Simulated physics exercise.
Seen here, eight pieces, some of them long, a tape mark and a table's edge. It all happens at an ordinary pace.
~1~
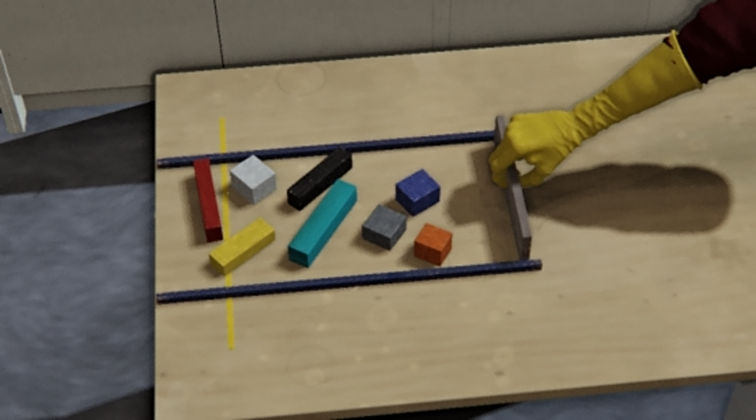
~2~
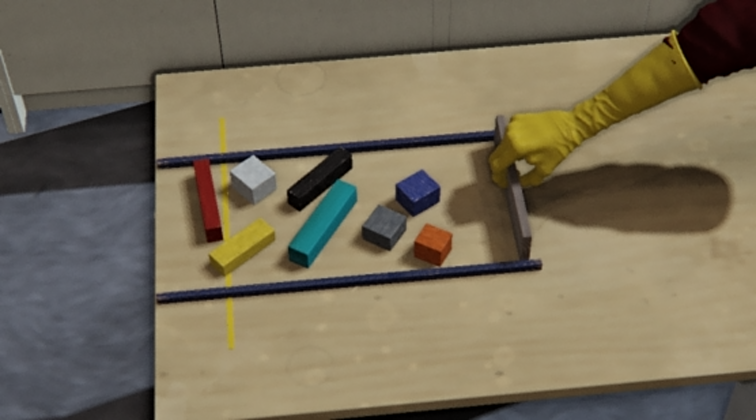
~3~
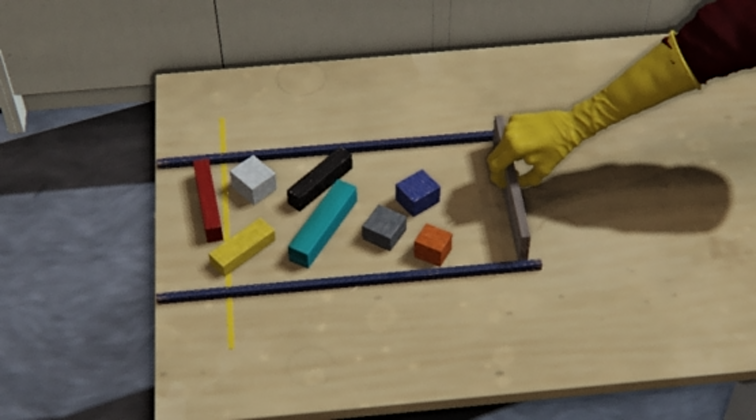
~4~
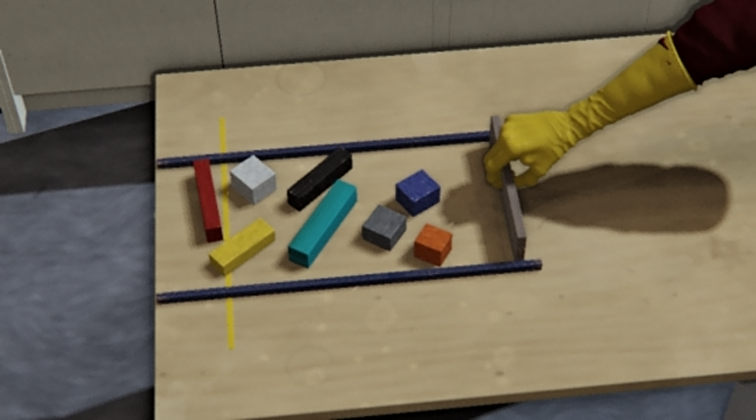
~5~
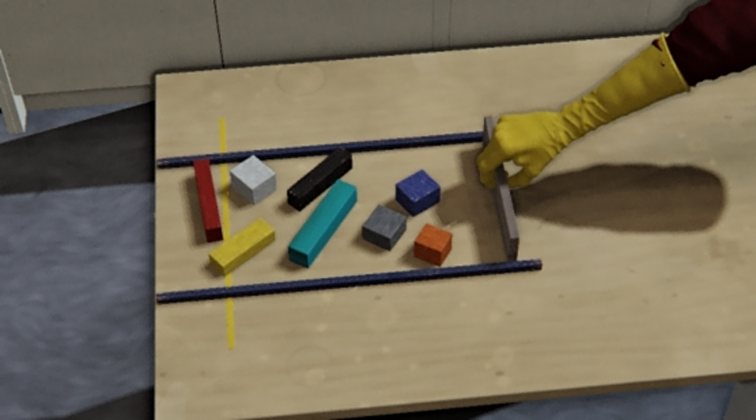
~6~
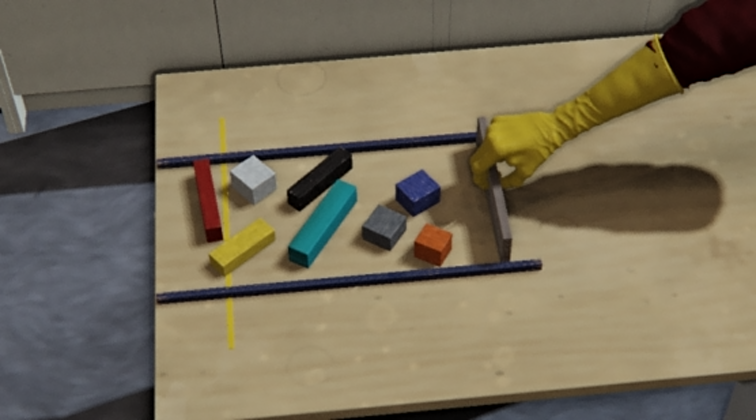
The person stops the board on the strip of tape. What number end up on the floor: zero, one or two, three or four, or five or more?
The number that fall off is one or two.
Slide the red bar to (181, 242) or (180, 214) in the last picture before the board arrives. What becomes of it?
Place by place, it tumbles off; tumbles off.
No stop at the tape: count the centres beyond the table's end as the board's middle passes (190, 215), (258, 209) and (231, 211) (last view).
It would be 5, 0 and 1.
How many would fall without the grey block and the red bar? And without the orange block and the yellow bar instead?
It would be 0 and 1.
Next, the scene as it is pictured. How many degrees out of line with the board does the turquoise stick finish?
Some 5 degrees.
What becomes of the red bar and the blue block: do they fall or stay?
The red bar tumbles off; the blue block remains up.
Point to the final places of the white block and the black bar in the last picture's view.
The white block at (156, 174), the black bar at (186, 187).
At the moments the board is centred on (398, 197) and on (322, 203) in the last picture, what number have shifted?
3 and 7.
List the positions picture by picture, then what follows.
In the first picture, red bar (208, 200); yellow bar (242, 247); white block (253, 180); board (512, 187); tape (226, 225).
In the second picture, yellow bar (242, 247); turquoise stick (323, 223).
In the third picture, white block (253, 180); board (511, 187).
In the fourth picture, red bar (208, 200); orange block (433, 245).
In the fifth picture, yellow bar (242, 247); grey block (384, 228).
In the sixth picture, red bar (208, 200); yellow bar (242, 247); white block (253, 180); board (494, 189); tape (226, 225).
A little later, none off yet; red bar at rest near (208, 200); yellow bar at rest near (242, 247); white block at rest near (253, 180).
When it is over, the number that fall off is one or two; down, red bar.
